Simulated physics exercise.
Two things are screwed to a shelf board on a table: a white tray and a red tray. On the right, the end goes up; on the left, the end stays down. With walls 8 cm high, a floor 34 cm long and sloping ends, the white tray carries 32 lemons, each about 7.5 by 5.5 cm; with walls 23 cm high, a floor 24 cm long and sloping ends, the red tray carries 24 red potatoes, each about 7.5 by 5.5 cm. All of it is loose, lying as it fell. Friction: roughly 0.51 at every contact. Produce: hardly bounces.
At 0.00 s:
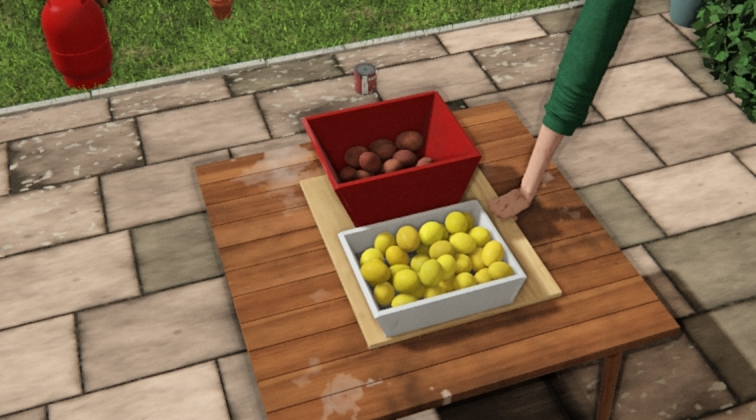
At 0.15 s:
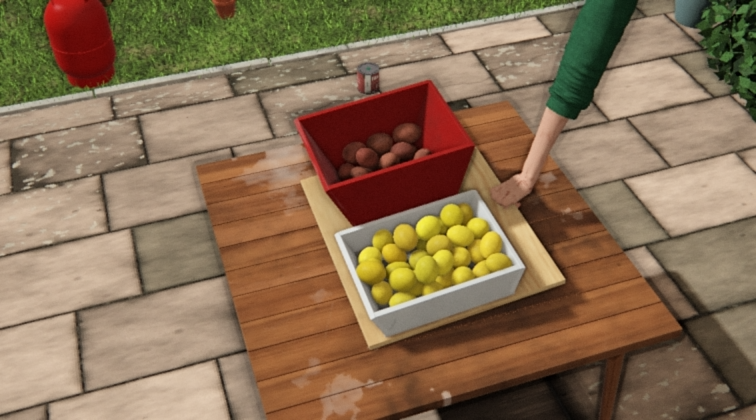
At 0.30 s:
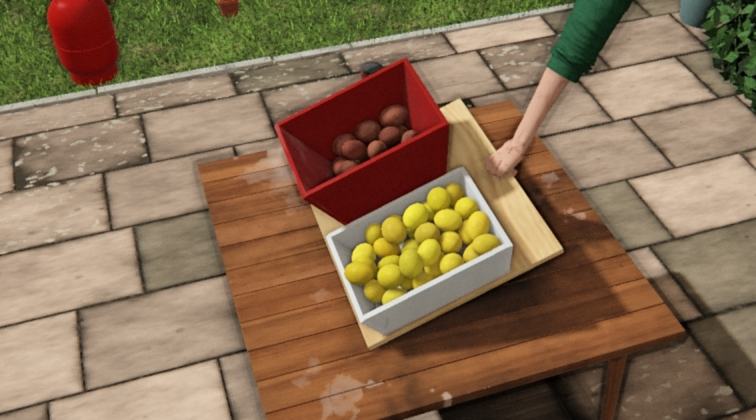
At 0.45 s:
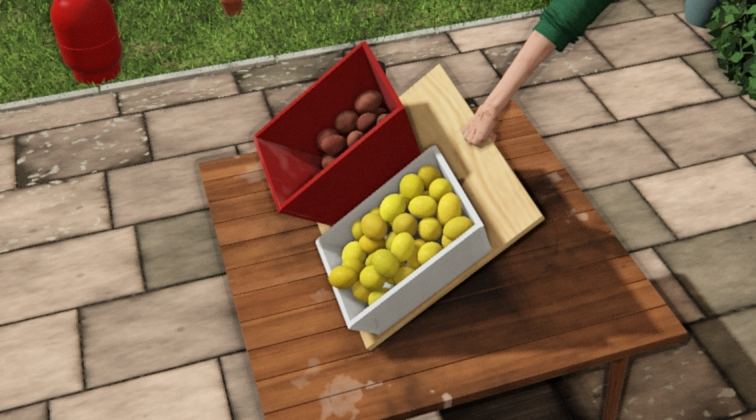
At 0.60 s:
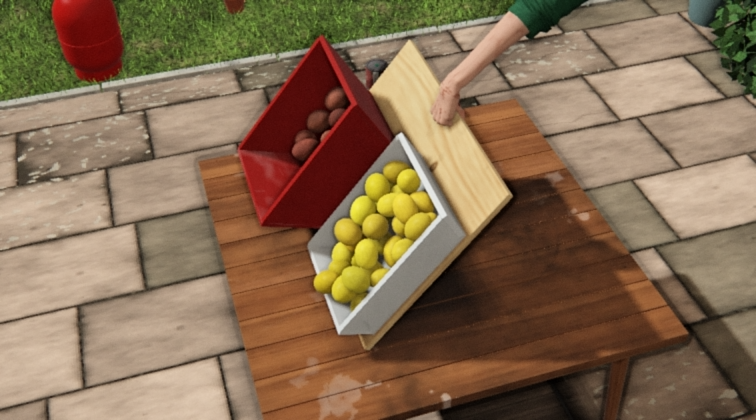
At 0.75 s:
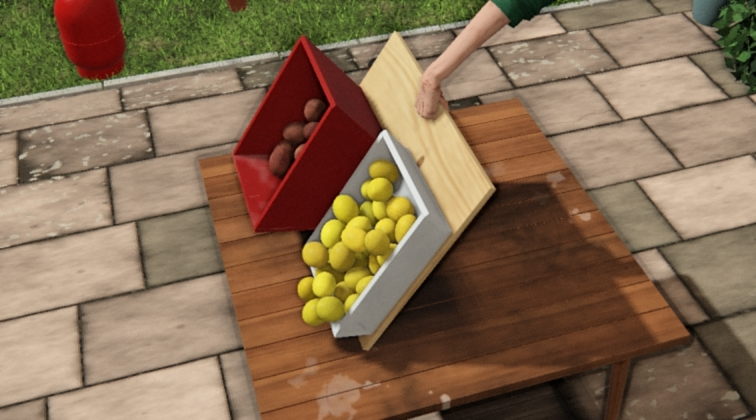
On a paved patio, someone in a green sleeve raised the right end of a board on a wooden table, steeply tilting its white tray of lemons and red tray of potatoes leftward.
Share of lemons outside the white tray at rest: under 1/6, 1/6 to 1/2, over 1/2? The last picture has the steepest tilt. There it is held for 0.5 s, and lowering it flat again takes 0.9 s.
Expect one-sixth to one-half of them to get out.
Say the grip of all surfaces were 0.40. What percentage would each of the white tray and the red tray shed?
That would cost the white tray 30 and the red tray 0 per cent of the load.
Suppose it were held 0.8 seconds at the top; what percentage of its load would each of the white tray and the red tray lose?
In that case you'd see white tray shed 40 percent of its load and red tray shed 0 percent.
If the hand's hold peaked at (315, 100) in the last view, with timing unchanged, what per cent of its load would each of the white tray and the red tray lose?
In that setup the white tray sheds 90 per cent of its load, while the red tray sheds 100 per cent.
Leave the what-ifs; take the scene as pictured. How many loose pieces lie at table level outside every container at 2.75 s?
Around 4 in all.
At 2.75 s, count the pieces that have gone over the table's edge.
About 8.
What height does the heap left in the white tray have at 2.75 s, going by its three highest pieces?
10 centimetres high, more or less.
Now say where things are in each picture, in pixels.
In the first frame (each is followed by its nearest rim corner in this view; the camera moves round a little), white tray, (379, 314); red tray, (338, 186); 0° from level; none out.
In the second frame, white tray, (375, 315); red tray, (329, 188); 6° from level.
In the third frame, white tray, (364, 318); red tray, (306, 194); 20° from level.
In the fourth frame, white tray, (351, 323); red tray, (280, 208); 37° from level.
In the fifth frame, white tray, (340, 329); red tray, (262, 221); 51° from level.
In the sixth frame, white tray, (335, 332); red tray, (255, 227); 57° from level; none out.
After 1.07 s, tilt 57°; white tray 21 in, 11 out and red tray 23 in, 1 out.
After 1.47 s, tilt 48°; white tray 20 in, 12 out and red tray 23 in, 1 out.
After 2.03 s, tilt 3°; white tray 20 in, 12 out and red tray 23 in, 1 out.
When it is over (at 2.75 s), white tray 20 in, 12 out and red tray 23 in, 1 out. Asked share, 12 of 32, 38 per cent.
